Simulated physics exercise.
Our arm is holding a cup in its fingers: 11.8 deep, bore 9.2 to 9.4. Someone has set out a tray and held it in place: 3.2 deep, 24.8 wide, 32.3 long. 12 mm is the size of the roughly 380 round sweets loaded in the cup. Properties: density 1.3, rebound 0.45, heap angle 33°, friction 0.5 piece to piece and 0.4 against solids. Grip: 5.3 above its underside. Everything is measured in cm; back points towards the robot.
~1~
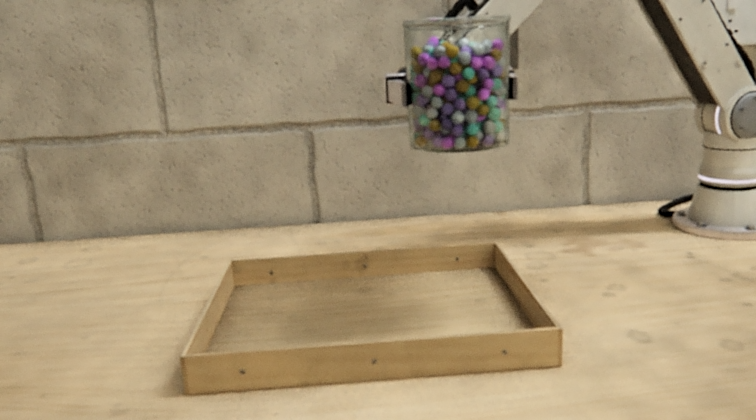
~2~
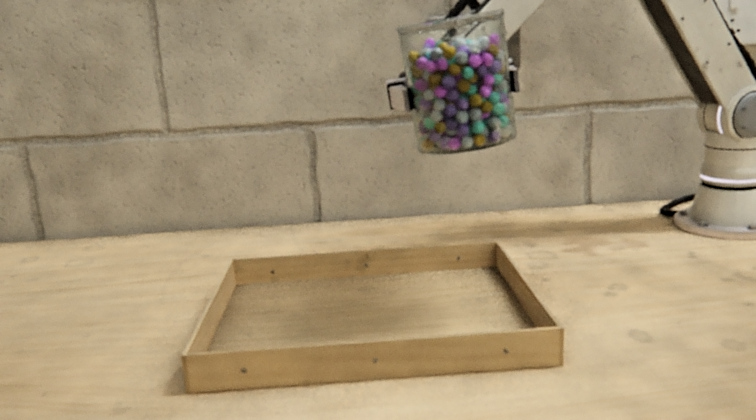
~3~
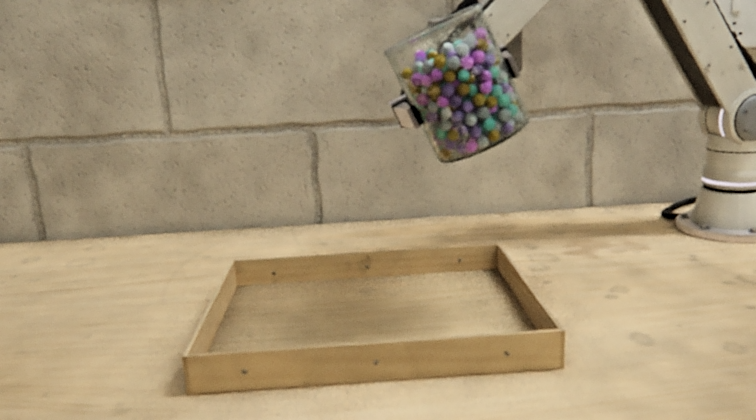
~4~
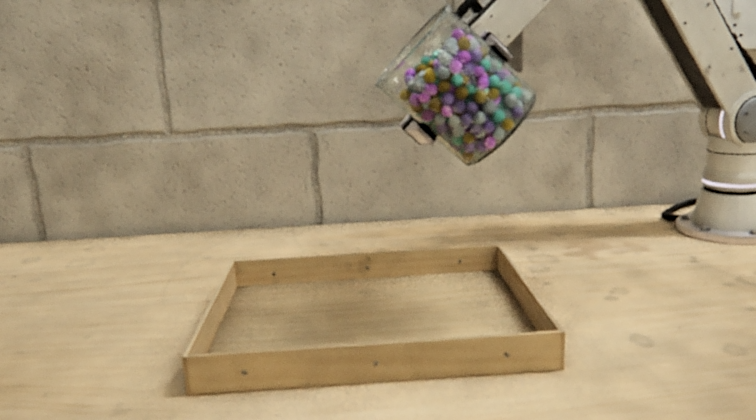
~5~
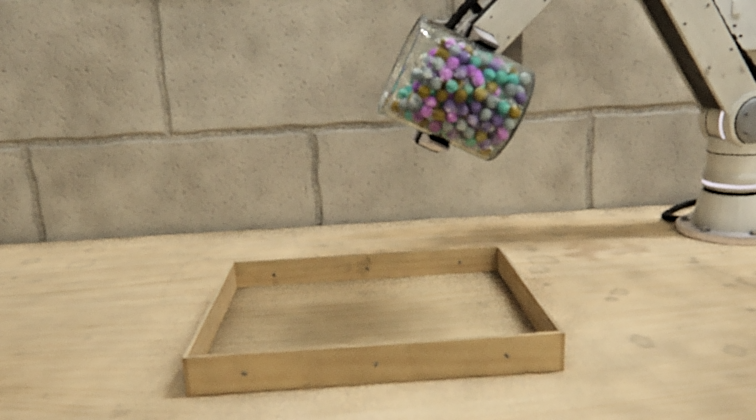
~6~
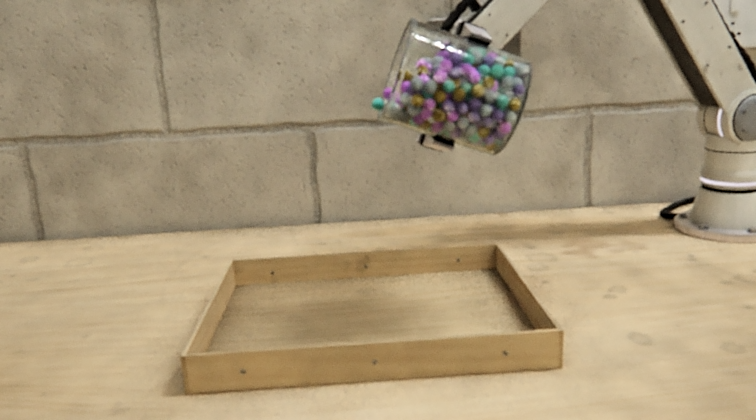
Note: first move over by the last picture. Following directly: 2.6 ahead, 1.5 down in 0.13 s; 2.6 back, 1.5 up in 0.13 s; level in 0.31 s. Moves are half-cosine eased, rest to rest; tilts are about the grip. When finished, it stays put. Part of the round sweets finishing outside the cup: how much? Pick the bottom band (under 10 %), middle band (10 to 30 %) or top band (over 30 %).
Bottom band.
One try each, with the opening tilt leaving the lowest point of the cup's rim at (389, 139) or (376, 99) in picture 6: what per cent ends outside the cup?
The first try gives around 25 percent and the second around 0 percent.
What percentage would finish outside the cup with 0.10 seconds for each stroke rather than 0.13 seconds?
It would come to roughly 5 %.
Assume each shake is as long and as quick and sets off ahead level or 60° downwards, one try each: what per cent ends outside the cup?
Estimates, in order: 10 % then 0 %.
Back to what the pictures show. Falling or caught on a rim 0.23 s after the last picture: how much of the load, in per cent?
Some 1 percent.
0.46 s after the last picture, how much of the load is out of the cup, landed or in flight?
I'd put it at some 5 percent up to then.
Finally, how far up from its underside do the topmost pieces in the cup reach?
Height at rest: Approx. 11.0 cm.
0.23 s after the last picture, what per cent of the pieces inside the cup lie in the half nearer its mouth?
I'd say close to 45 per cent.
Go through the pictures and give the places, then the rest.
Cup middle at (458, 84), level; upper third of the load around (458, 62), from x 415 to 500, top at y 40; 381 in the cup, in the first frame.
Cup middle at (459, 84), tilted 7° forward; upper third of the load around (458, 62), from x 415 to 505, top at y 40, in the second frame.
Cup middle at (459, 86), tilted 24° forward; upper third of the load around (459, 66), from x 405 to 515, top at y 35, in the third frame.
Cup middle at (457, 89), tilted 45° forward; upper third of the load around (456, 70), from x 405 to 525, top at y 35, in the fourth frame.
Cup middle at (456, 91), tilted 62° forward; upper third of the load around (459, 72), from x 395 to 525, top at y 45, in the fifth frame.
Cup middle at (454, 90), tilted 69° forward; upper third of the load around (460, 71), from x 380 to 520, top at y 50; 381 in the cup, in the sixth frame.
Then, 0.23 s after the last picture, tilted 69° forward, highest piece 26 above the table; 376 in the cup, 1 in the tray, 4 in flight or on a rim.
Then, 0.46 s after the last picture, tilted 21° forward, highest piece 29 above the table; 366 in the cup, 12 in the tray, 3 in flight or on a rim.
Then, 0.77 s after the last picture, level, highest piece 29 above the table; 366 in the cup, 15 in the tray.
Then, 1.82 s after the last picture, level, highest piece 29 above the table; 366 in the cup, 15 in the tray.
Final count, 366 in the cup, 15 in the tray. That is 4 % outside the cup.
